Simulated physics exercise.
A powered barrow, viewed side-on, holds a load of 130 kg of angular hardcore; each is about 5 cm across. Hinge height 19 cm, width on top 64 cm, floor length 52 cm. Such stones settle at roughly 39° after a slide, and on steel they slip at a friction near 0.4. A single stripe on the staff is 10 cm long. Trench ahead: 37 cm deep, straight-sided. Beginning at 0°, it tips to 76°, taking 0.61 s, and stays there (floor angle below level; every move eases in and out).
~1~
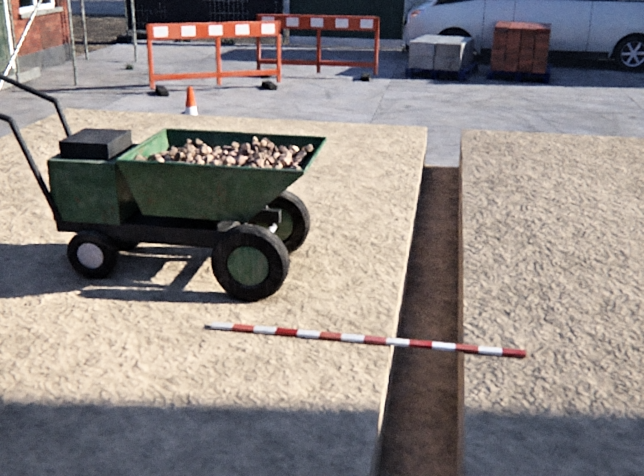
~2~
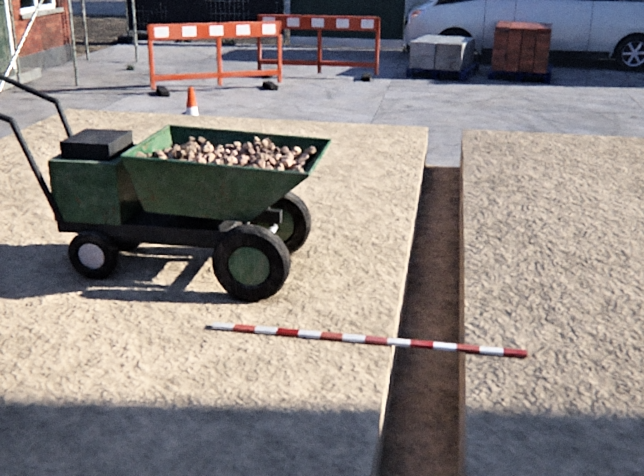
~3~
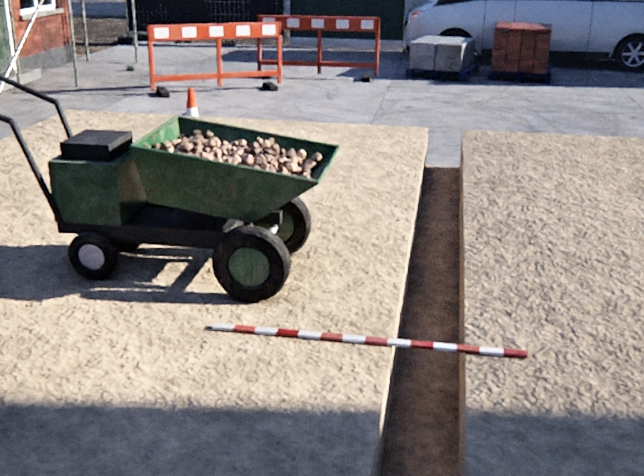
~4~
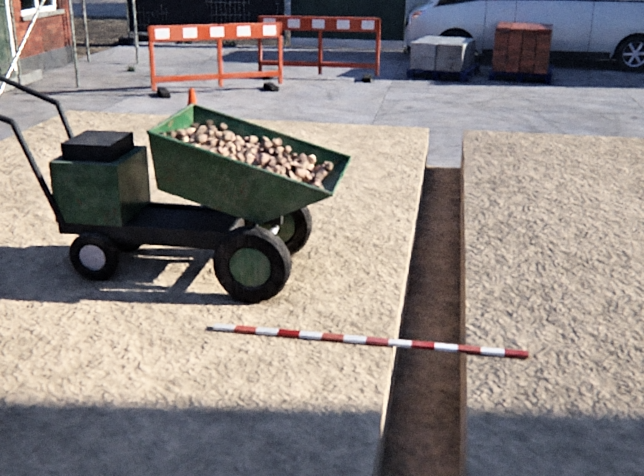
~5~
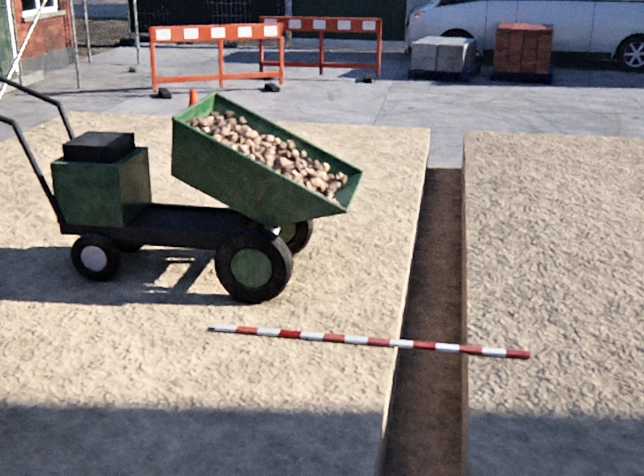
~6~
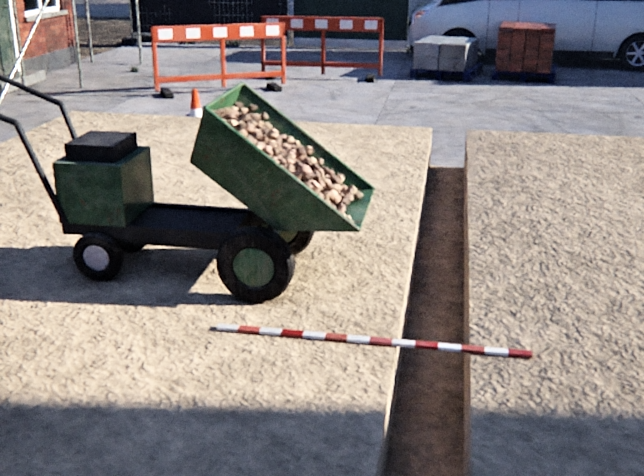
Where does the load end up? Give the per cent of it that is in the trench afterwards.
Some 58 per cent of it.
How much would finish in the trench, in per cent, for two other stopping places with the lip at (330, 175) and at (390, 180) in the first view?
Around 90 and then 25 percent.
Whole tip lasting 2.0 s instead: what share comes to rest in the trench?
Close to 40 per cent then.
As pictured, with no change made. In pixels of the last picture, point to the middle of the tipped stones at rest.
Somewhere near pixel (436, 341).
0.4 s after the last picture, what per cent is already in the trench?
I'd say near 15 per cent at that time.
Then, 0.2 s after the last picture the floor is at 65°, 100 % in the tray; the foremost stones are at (370, 256).
Then, 0.4 s after the last picture the floor is at 76°, 73 % in the tray, 11 % short of the trench, 17 % in the trench; the foremost stones are at (456, 319).
Then, 0.8 s after the last picture the floor is at 76°, 33 % in the tray, 11 % short of the trench, 54 % in the trench, 2 % past the trench; the foremost stones are at (546, 309).
Then, 2.7 s after the last picture the floor is at 76°, 29 % in the tray, 11 % short of the trench, 58 % in the trench, 2 % past the trench; the foremost stones are at (584, 319).
